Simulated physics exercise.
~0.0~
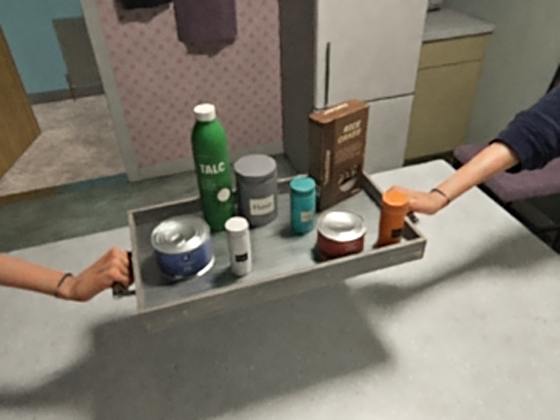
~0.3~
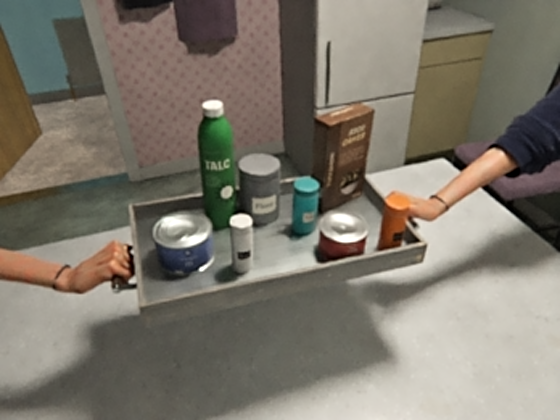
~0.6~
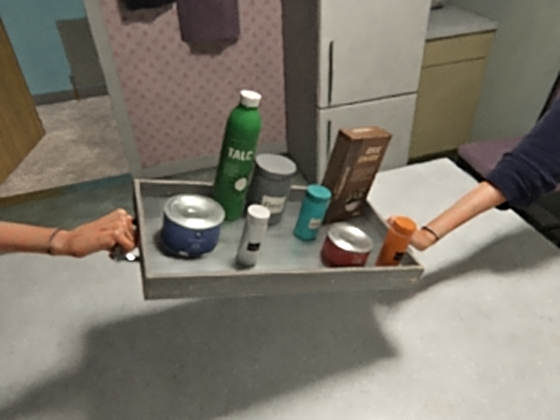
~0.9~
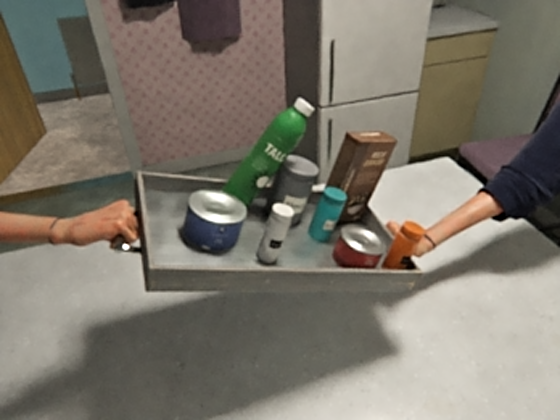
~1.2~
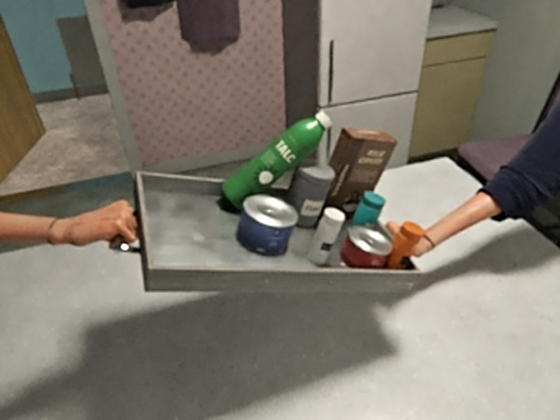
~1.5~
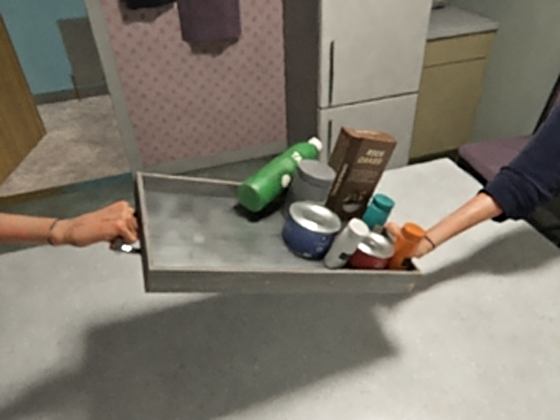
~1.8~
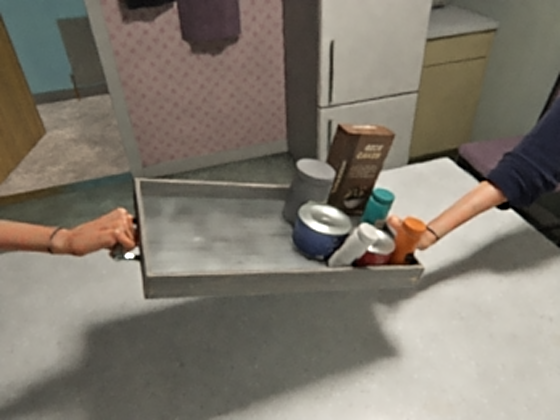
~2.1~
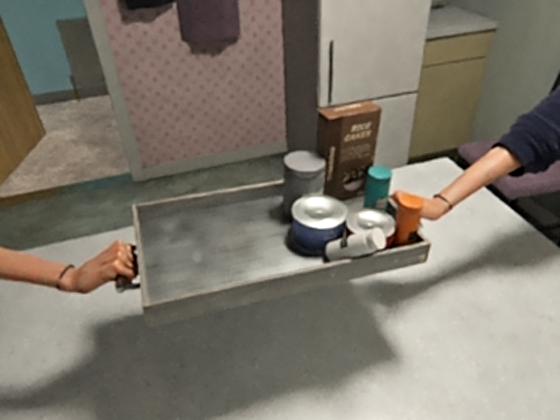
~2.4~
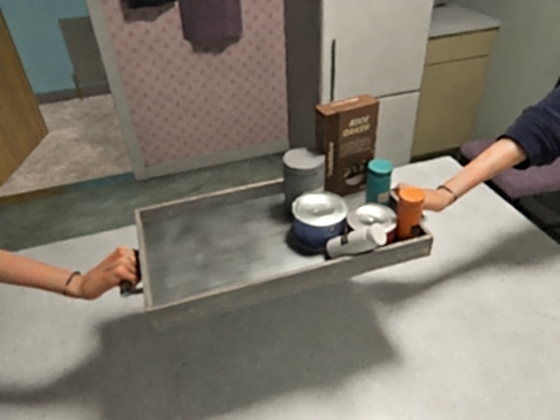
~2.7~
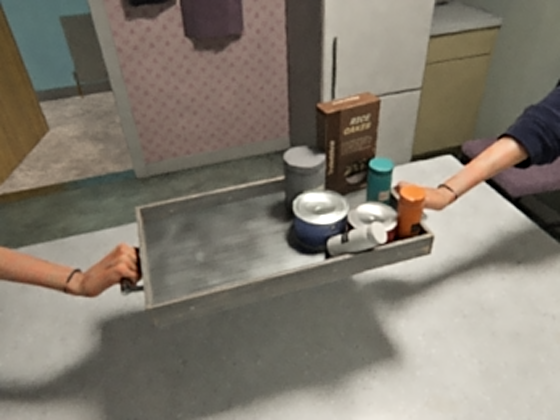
Green talc bottle toppling and vanishing as two hands tilt a loaded tray rightward, containers sliding right before it levels again.
